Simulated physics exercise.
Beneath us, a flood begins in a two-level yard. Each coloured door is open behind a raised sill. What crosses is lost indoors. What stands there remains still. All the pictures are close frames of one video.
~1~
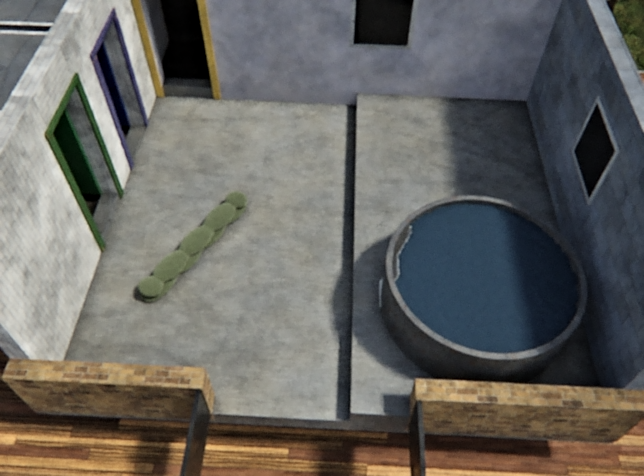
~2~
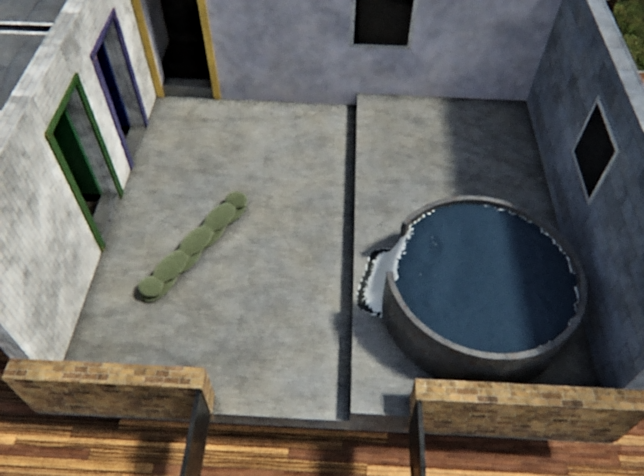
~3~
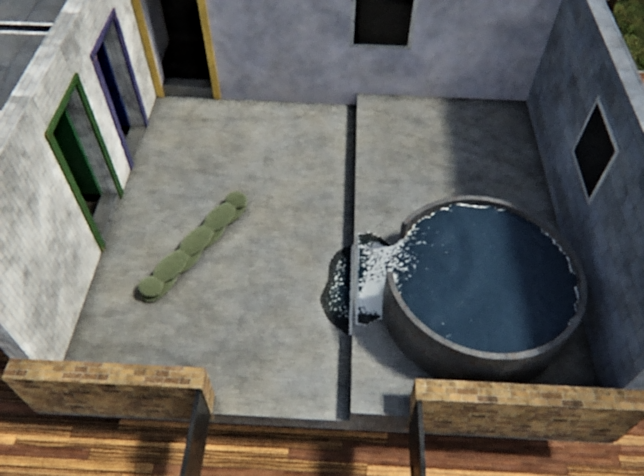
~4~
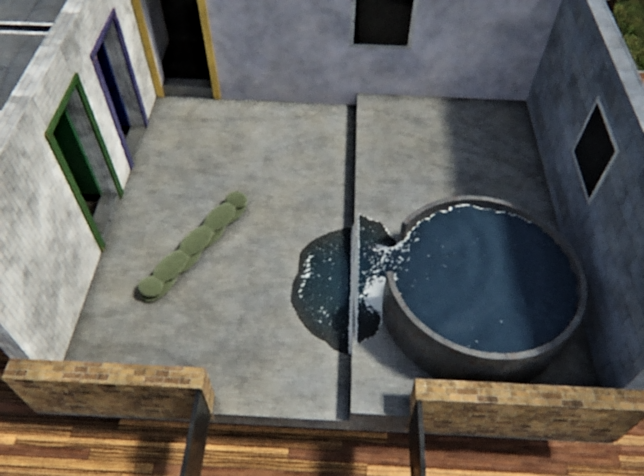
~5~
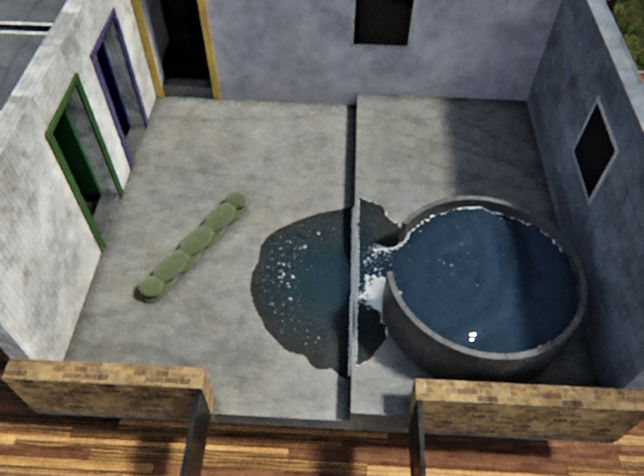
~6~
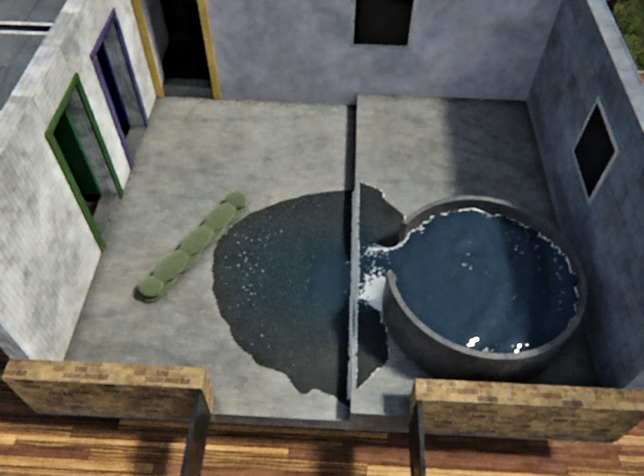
In a walled grey yard, water broke out of the left side of a round pool, ran over the step, and spread left across the floor in a widening dark puddle, reaching the green hedge.
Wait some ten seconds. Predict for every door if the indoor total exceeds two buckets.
Prediction: The green door does not exceed it, the yellow door does not exceed it, the blue door exceeds it.
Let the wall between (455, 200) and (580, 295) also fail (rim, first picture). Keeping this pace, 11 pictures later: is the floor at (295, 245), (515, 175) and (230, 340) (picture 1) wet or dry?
Bone-dry, submerged, bone-dry.
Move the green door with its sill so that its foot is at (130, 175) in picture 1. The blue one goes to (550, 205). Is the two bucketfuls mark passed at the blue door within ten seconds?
The blue door stays below.
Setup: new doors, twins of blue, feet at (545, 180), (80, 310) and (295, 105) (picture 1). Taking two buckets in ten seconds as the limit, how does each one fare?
Well, the first one doesn't reach it, the next overshoots, and the last overshoots.
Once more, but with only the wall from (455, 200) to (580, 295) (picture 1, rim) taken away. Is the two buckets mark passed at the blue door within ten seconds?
In short: The blue one is over.
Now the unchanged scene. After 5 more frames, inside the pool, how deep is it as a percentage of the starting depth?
I'd put it close to 72 in a hundred.
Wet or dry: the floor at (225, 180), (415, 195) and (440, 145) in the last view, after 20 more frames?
First spot soaked, second not wet, third not wet.
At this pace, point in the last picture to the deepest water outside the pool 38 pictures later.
Approximate pixel: (349, 108).
A moment on, water covers 30 % of the floor; the green door not reached, the yellow door not reached, the blue door not reached.
Next, water covers 50 % of the floor; the green door not reached, the yellow door wet at the sill, nothing in, the blue door not reached.
Then, water covers 55 % of the floor; the green door wet at the sill, nothing in, the yellow door wet at the sill, nothing in, the blue door wet at the sill, nothing in.
Later, water covers 60 % of the floor; the green door wet at the sill, nothing in, the yellow door wet at the sill, nothing in, the blue door over two buckets in.
In the end, water covers 60 % of the floor; the green door wet at the sill, nothing in, the yellow door wet at the sill, nothing in, the blue door far over two buckets in.
